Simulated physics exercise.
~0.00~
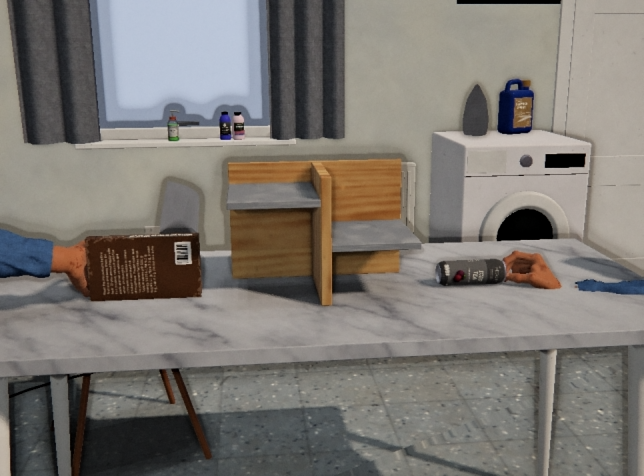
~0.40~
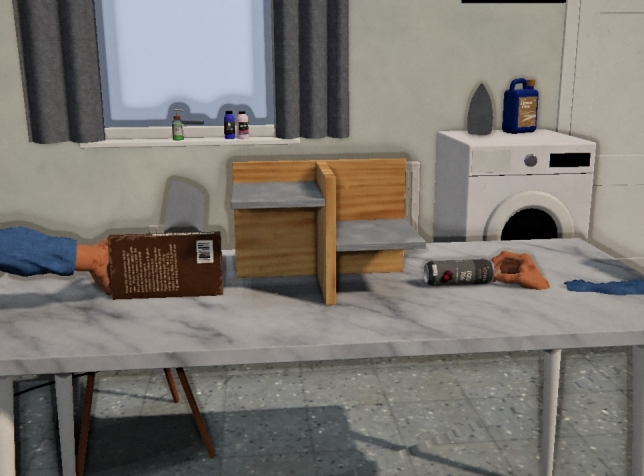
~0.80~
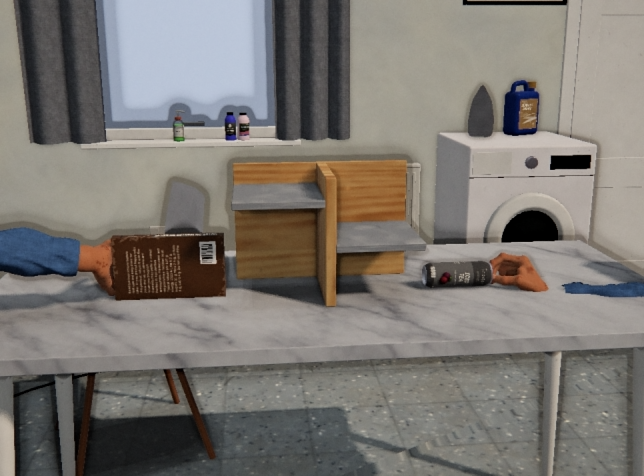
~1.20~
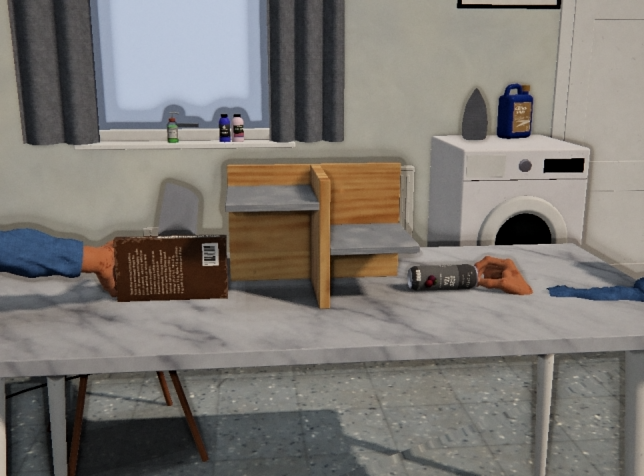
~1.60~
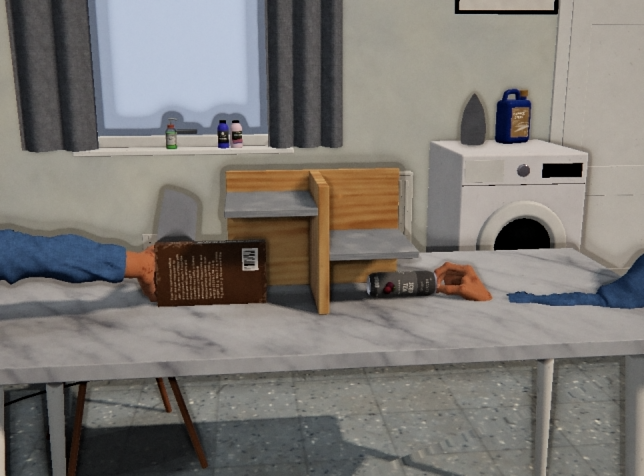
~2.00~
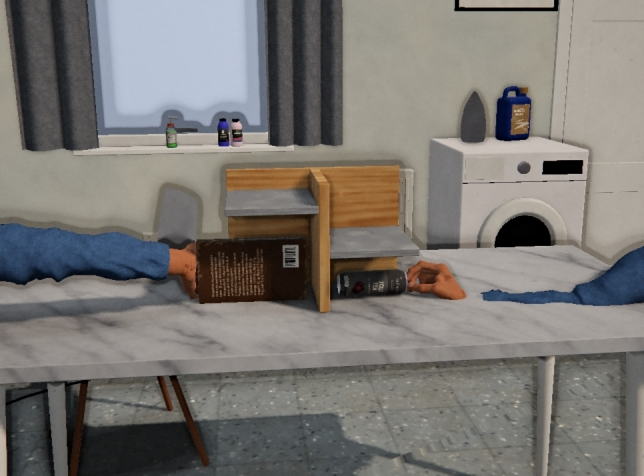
On a marble table, two hands slide a brown book and grey can under shelves.
